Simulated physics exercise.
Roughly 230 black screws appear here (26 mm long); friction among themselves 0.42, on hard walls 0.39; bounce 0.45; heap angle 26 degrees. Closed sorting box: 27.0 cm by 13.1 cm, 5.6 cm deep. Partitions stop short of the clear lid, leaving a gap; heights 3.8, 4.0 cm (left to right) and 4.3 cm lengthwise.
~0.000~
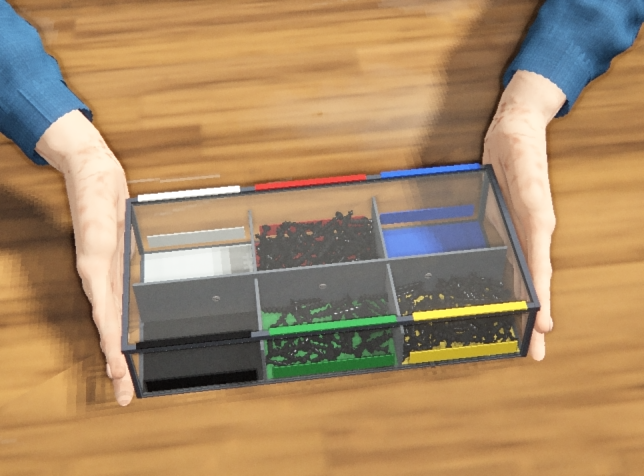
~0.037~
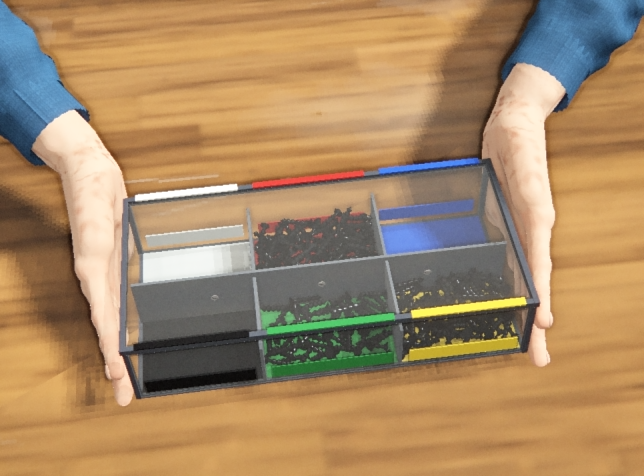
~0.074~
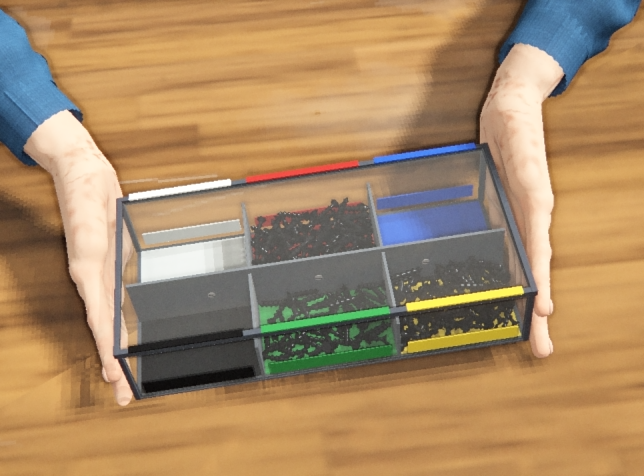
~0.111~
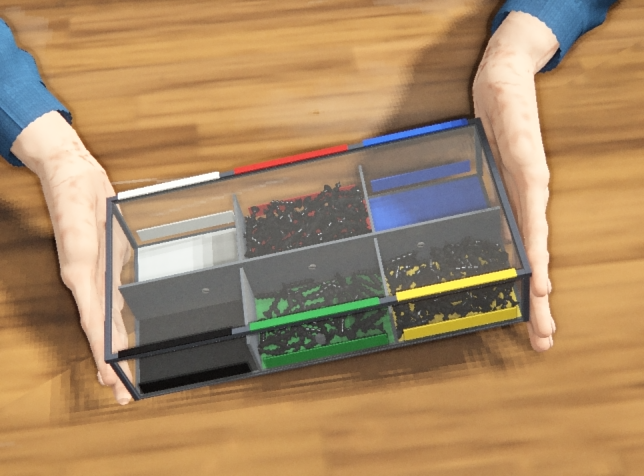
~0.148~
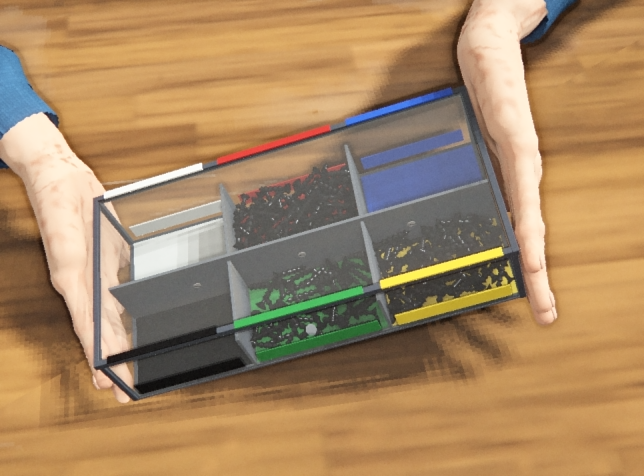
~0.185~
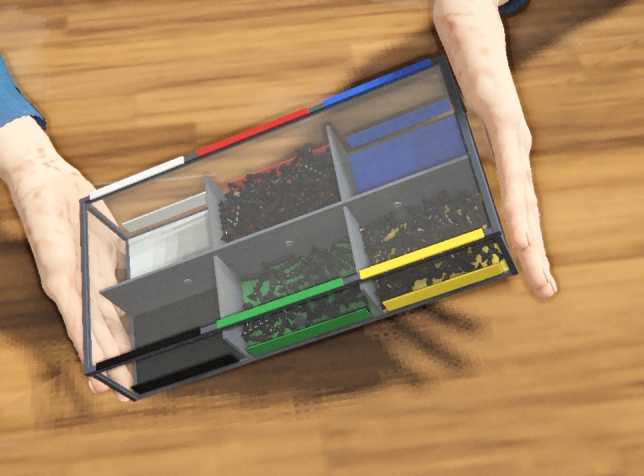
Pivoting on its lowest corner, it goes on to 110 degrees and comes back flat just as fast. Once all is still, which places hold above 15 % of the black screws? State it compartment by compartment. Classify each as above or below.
Classification: Red compartment above, blue compartment below, green compartment above, yellow compartment above, white compartment below, black compartment below.
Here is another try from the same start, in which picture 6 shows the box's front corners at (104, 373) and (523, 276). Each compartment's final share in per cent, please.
Each compartment ends with, in per cent, red 40, blue 0, green 20, yellow 35, white 0 and black 5.
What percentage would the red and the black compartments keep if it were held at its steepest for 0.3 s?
Then, in per cent: Red 35; black 10.
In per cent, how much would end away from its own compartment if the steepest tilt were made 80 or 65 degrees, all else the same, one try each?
Around 15 and 10 in a hundred, respectively.
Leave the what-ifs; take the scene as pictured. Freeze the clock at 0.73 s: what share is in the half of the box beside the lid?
I'd put it at some 60 percent.
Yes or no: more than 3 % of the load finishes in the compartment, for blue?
Blue: It does not.
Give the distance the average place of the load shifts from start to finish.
It shifts some 3.0 cm.
After 0.73 s, tilt 109 degrees; red 40 %, green 25 %, yellow 30 %, white 5 %, black 5 %.
After 1.09 s, tilt 45 degrees; red 35 %, green 20 %, yellow 30 %, white 5 %, black 10 %.
Then, at 1.54 s, tilt 0 degrees; red 35 %, green 20 %, yellow 30 %, white 5 %, black 10 %.
By 1.9 s all is still; red 35 %, blue 0 %, green 20 %, yellow 30 %, white 5 %, black 10 %.
